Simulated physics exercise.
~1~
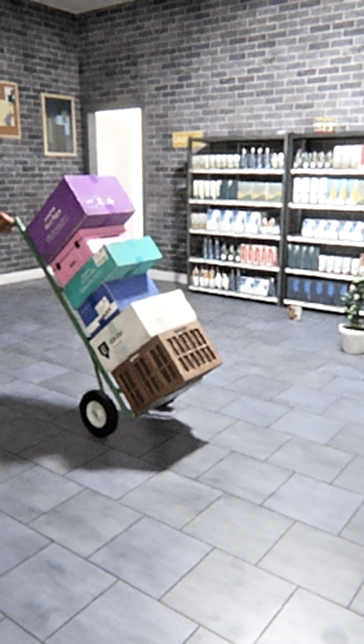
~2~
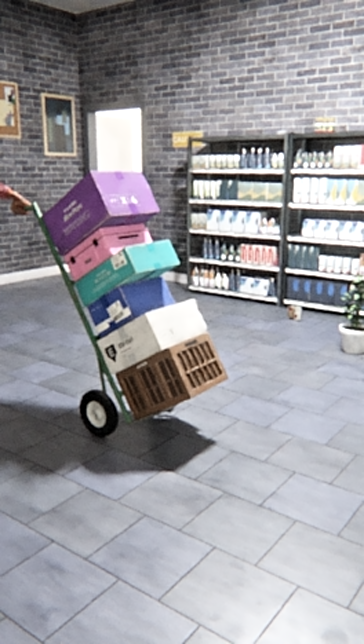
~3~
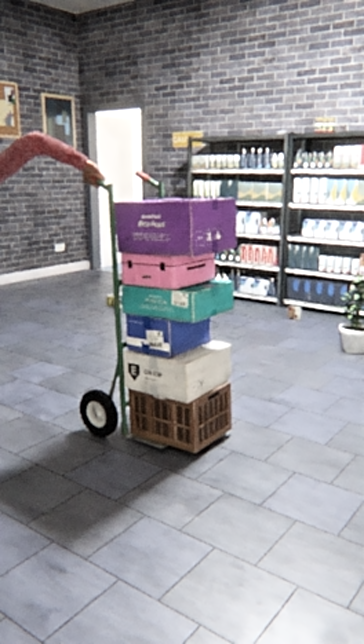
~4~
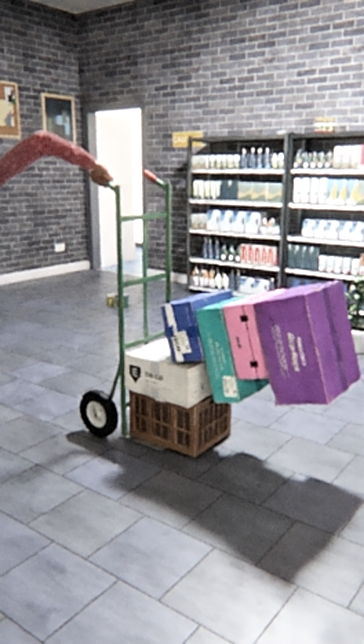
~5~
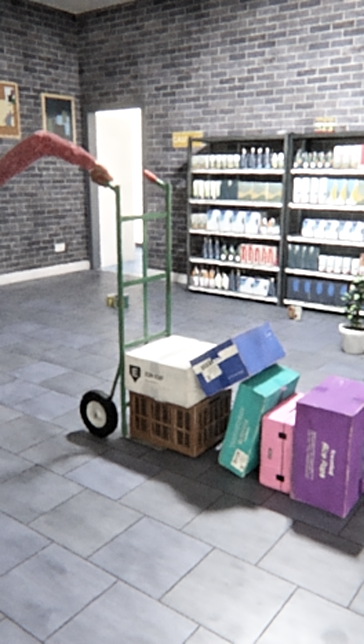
Stacked boxes toppling rightward off a hand truck swung upright, three landing on the floor, a blue one tipped against the white box.
